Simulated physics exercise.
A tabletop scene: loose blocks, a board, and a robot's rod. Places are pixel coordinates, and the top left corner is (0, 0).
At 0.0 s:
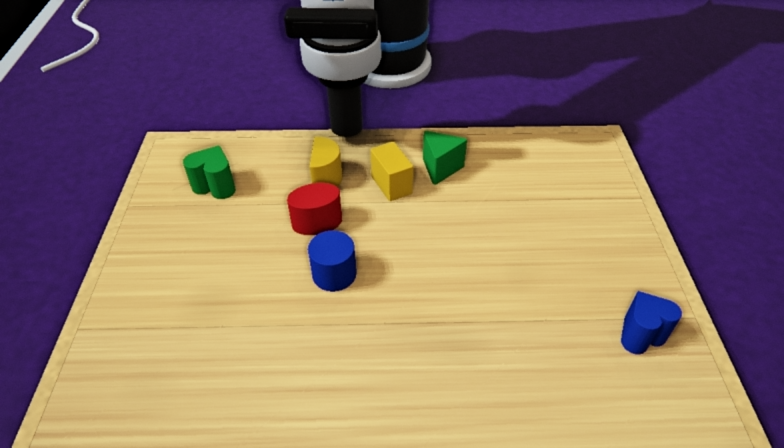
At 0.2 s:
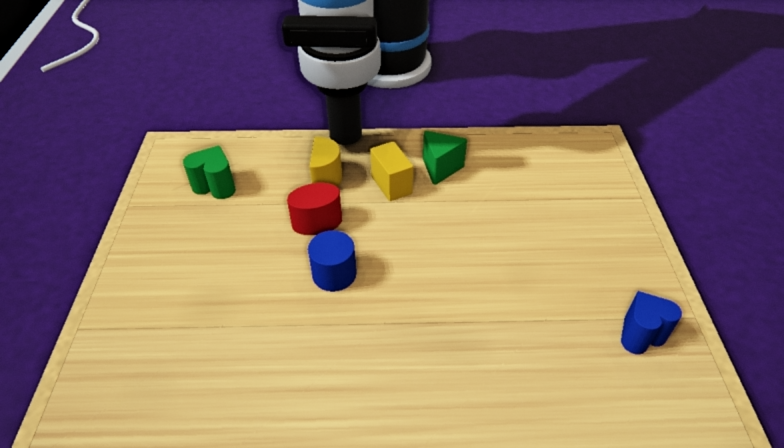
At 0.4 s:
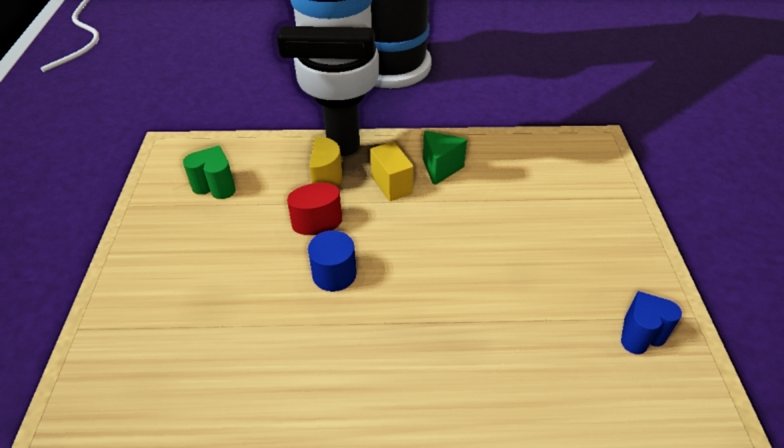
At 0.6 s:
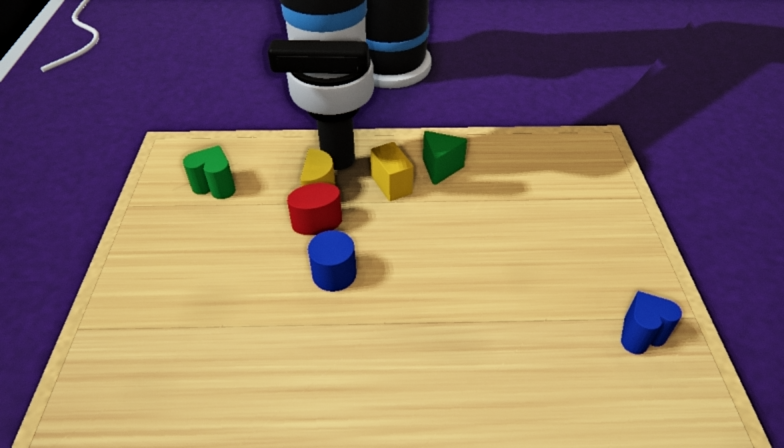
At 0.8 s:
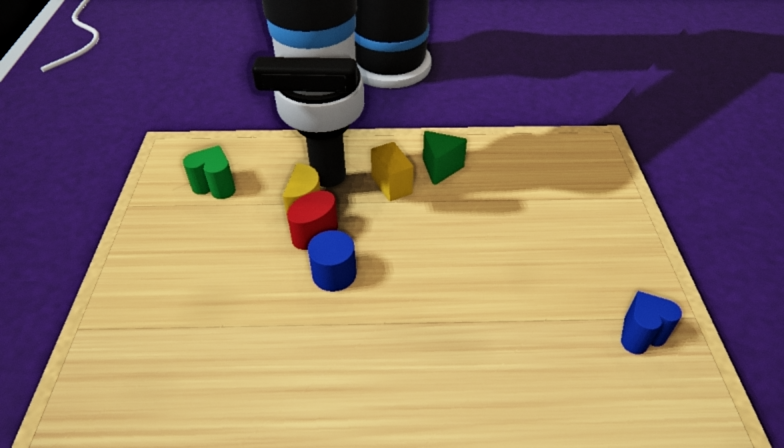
In the video, a robot's black rod moves forward over a wooden board of colored blocks, then pushes the yellow D-shaped block forward and slightly left, and the red elliptical block shifts a little toward the blue cylinder.
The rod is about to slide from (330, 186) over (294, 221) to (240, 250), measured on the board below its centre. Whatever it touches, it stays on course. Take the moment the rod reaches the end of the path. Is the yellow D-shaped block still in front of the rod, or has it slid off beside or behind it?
Final position: Ahead.
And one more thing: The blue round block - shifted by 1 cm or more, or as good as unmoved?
It is not moved.
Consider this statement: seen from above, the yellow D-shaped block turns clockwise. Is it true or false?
The claim does not hold.
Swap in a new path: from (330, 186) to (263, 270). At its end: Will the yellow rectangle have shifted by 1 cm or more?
I'd say no.
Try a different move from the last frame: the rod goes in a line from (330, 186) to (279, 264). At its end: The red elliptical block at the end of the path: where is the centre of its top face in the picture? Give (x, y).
The top centre is at (286, 269).
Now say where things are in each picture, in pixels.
Rod tip at (347, 128); block tops, yellow D-shaped block at (324, 151); red elliptical block at (313, 195); blue round block at (331, 247); yellow rectangle at (392, 157), in the first frame.
Rod at (346, 135); blocks unchanged, in the second frame.
Rod at (344, 146); blocks unchanged, in the third frame.
Rod at (338, 159); yellow D-shaped block at (316, 164), in the fourth frame.
Rod at (329, 176); yellow D-shaped block at (302, 180); red elliptical block at (311, 206); blue round block at (331, 247); yellow rectangle at (392, 157), in the fifth frame.
The first path, step by step. One third of the way, rod at (306, 199); yellow D-shaped block at (272, 203); red elliptical block at (311, 209).
Two thirds of the way, rod at (274, 222); yellow D-shaped block at (239, 228); red elliptical block at (311, 214).
At the end, rod at (237, 240); yellow D-shaped block at (208, 251), turned 30° anticlockwise; red elliptical block at (311, 214); blue round block in place; yellow rectangle in place.
